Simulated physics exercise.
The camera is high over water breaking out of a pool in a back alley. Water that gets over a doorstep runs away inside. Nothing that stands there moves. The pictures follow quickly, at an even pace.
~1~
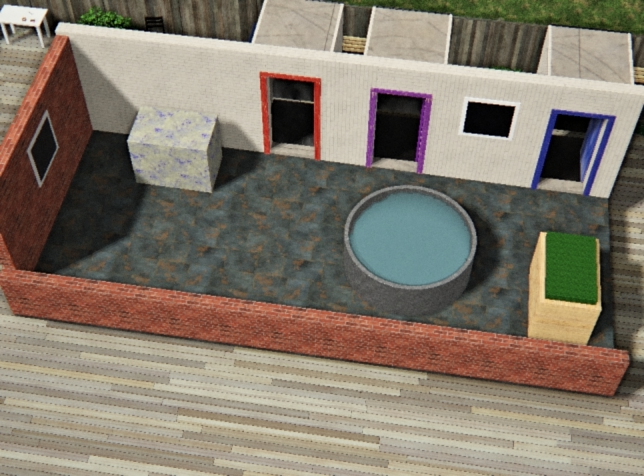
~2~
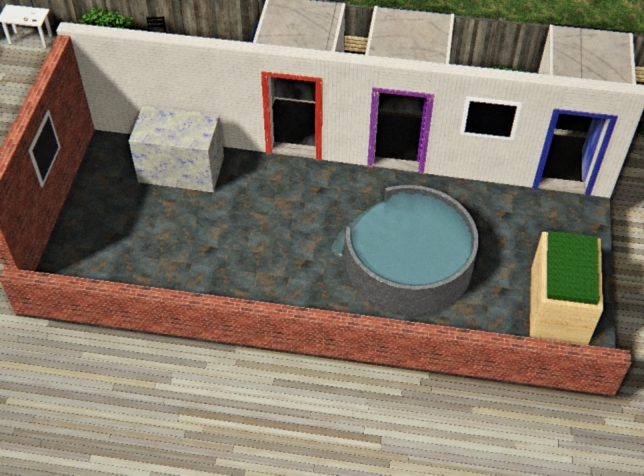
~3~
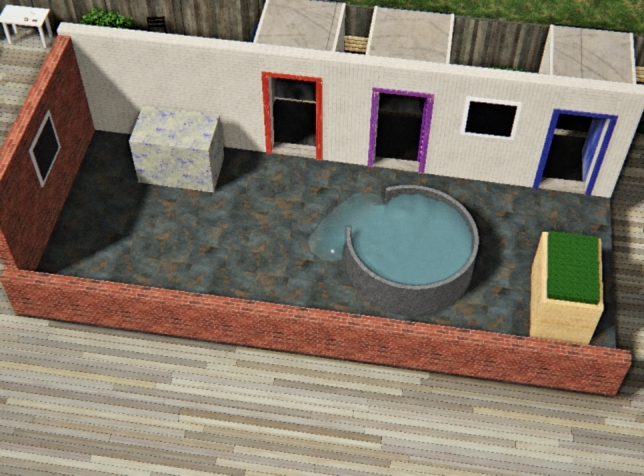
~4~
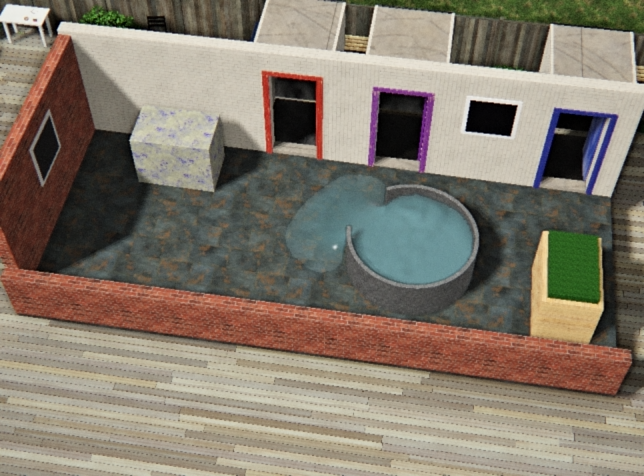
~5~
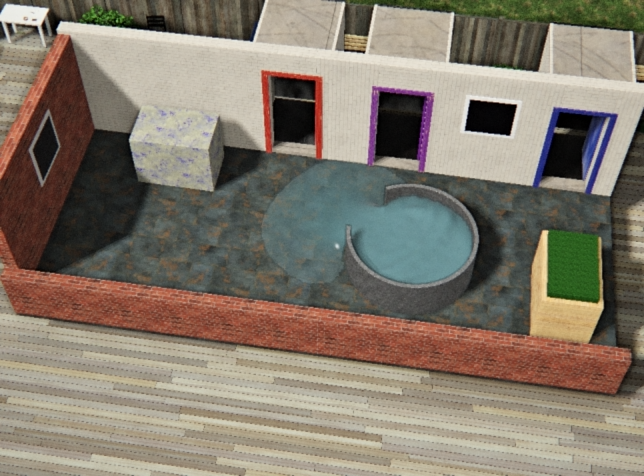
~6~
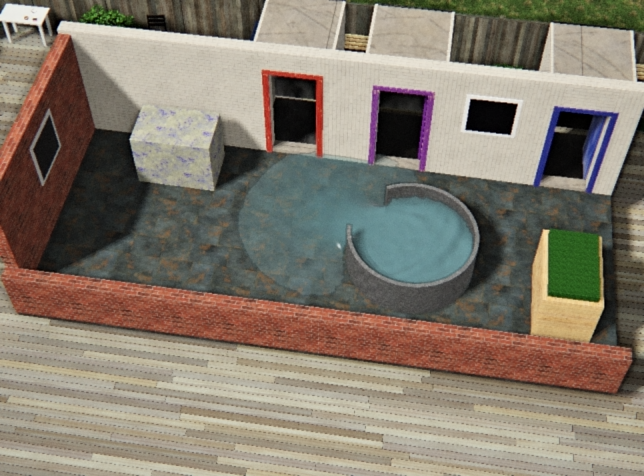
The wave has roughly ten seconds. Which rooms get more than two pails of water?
The red door lets in a lot; the purple door lets in a lot; the blue door admits no more than that.
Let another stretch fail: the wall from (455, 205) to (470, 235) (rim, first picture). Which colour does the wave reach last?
Last comes the red one.
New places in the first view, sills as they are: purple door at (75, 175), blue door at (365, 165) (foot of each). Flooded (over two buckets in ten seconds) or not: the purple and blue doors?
The purple door is over; the blue door takes more.
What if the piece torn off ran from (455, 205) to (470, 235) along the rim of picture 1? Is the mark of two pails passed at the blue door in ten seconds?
In short: The blue one goes over.
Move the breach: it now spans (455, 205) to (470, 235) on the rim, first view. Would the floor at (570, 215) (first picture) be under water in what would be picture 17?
Answer: Under water.
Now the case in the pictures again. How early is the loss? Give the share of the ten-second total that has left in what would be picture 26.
Close to 40 %.
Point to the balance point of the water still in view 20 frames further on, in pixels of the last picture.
At about (290, 221).
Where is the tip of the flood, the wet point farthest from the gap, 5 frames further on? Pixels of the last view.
I would point to (164, 140).
A moment on, water covers 30 % of the floor; the red door over two buckets in, the purple door under two buckets in, the blue door not reached.
Next, water covers 45 % of the floor; the red door over two buckets in, the purple door over two buckets in, the blue door not reached.
Then, water covers 60 % of the floor; the red door far over two buckets in, the purple door over two buckets in, the blue door not reached.
Later, water covers 75 % of the floor; the red door far over two buckets in, the purple door over two buckets in, the blue door wet at the sill, nothing in.
In the end, water covers 95 % of the floor; the red door far over two buckets in, the purple door over two buckets in, the blue door wet at the sill, nothing in.
